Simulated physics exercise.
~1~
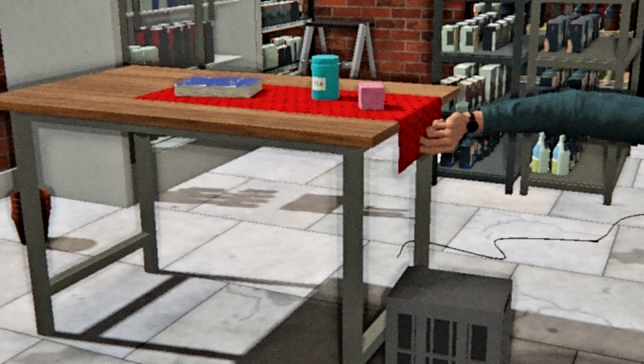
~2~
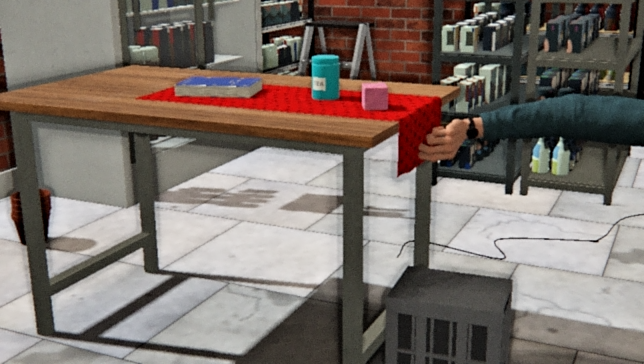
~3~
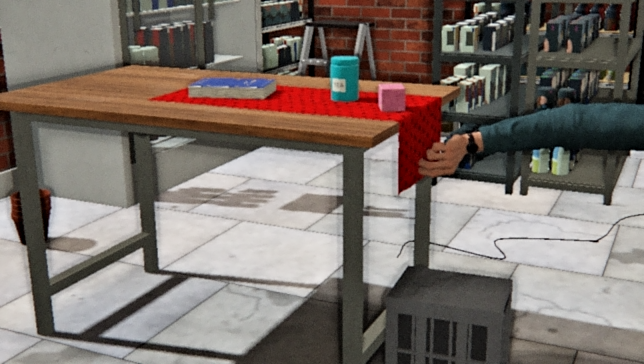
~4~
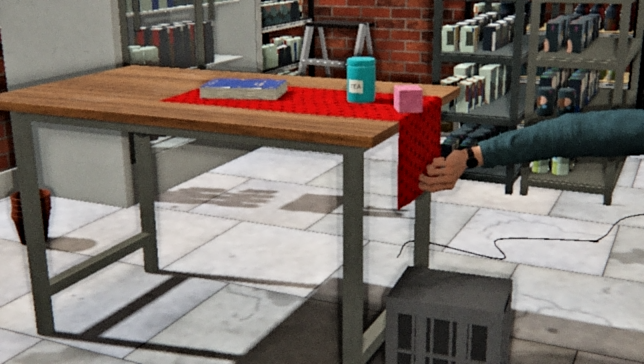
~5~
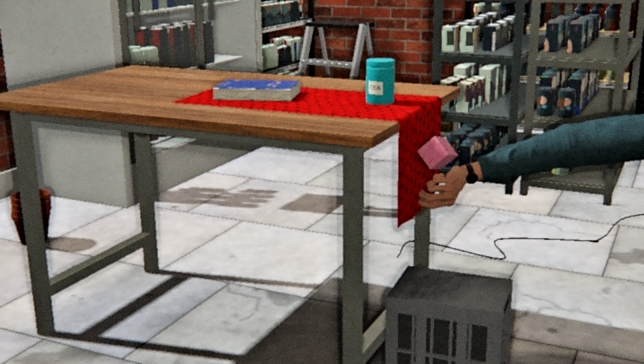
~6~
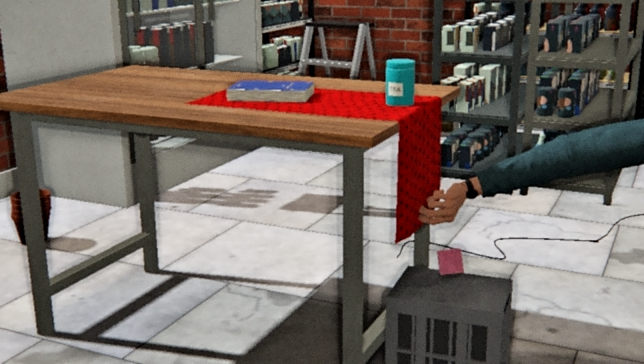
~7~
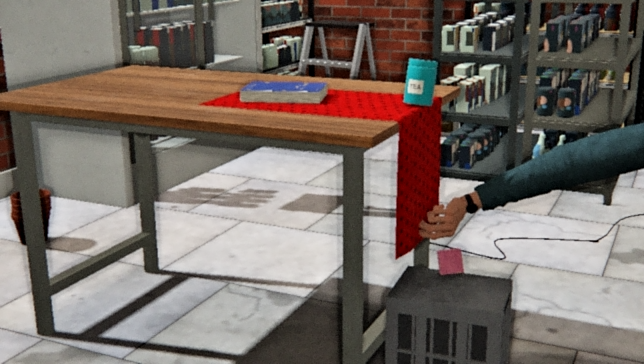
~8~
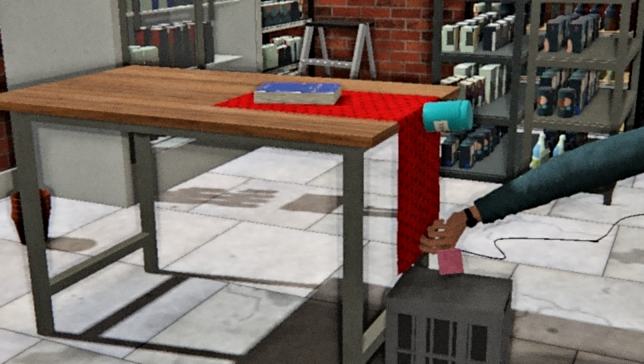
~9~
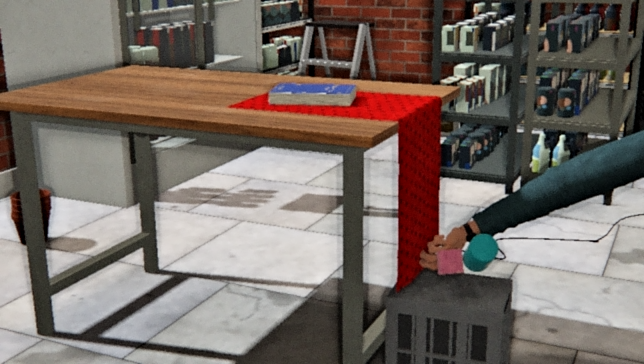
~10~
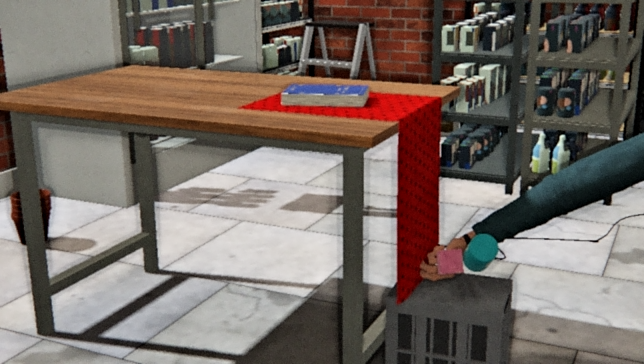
In the video, a hand slowly pulls a red tablecloth down over a table's right end, carrying a blue book, turquoise jar and pink block rightward. The block falls first, then the jar tips off, and the hem reaches the grey crate with the book still on the table.
